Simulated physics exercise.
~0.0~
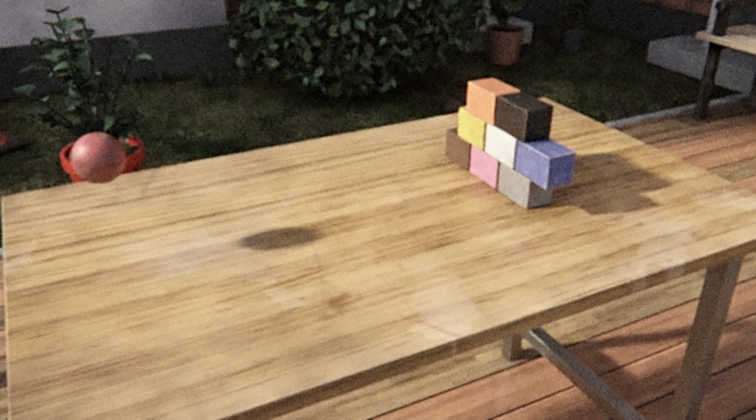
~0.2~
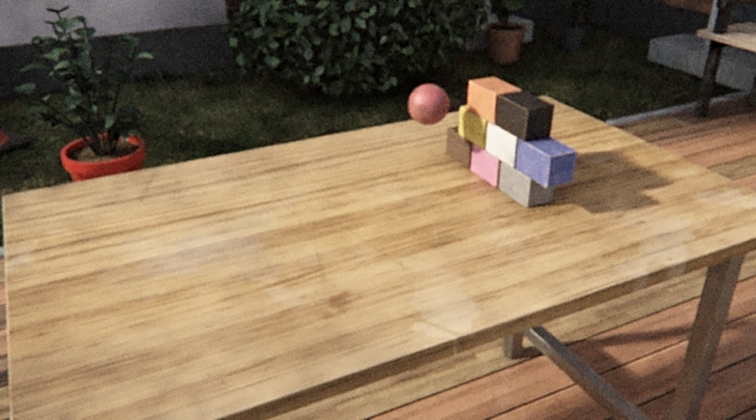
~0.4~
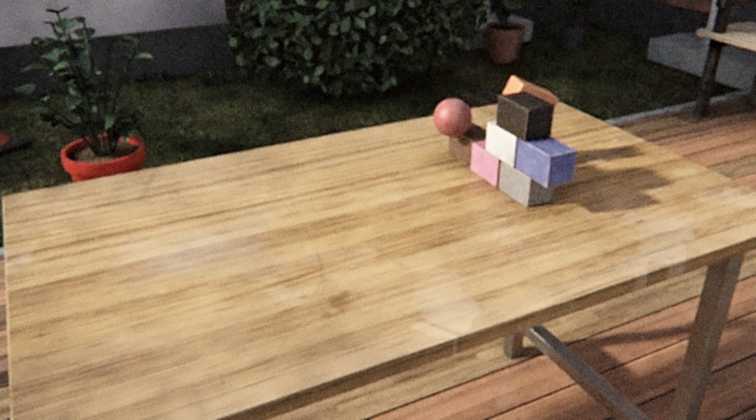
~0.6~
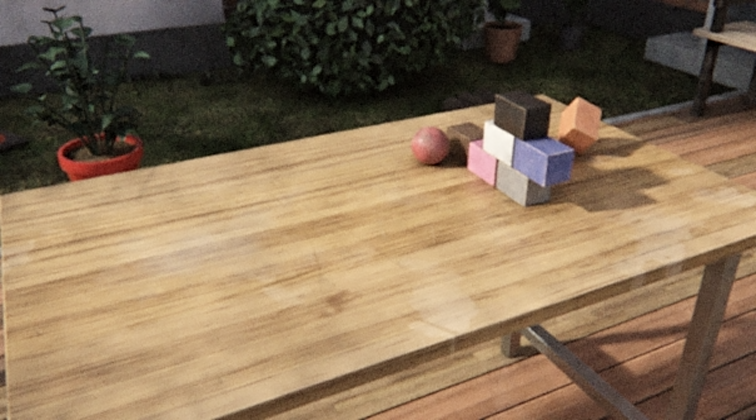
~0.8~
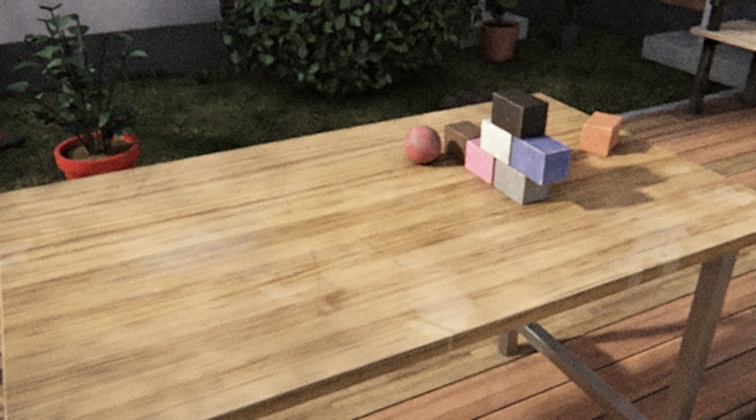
On a wooden table outdoors, a red ball flew in from the left and struck a pile of colored blocks, knocking the yellow block out of sight and the orange one off to the right, while the black block stayed on top.
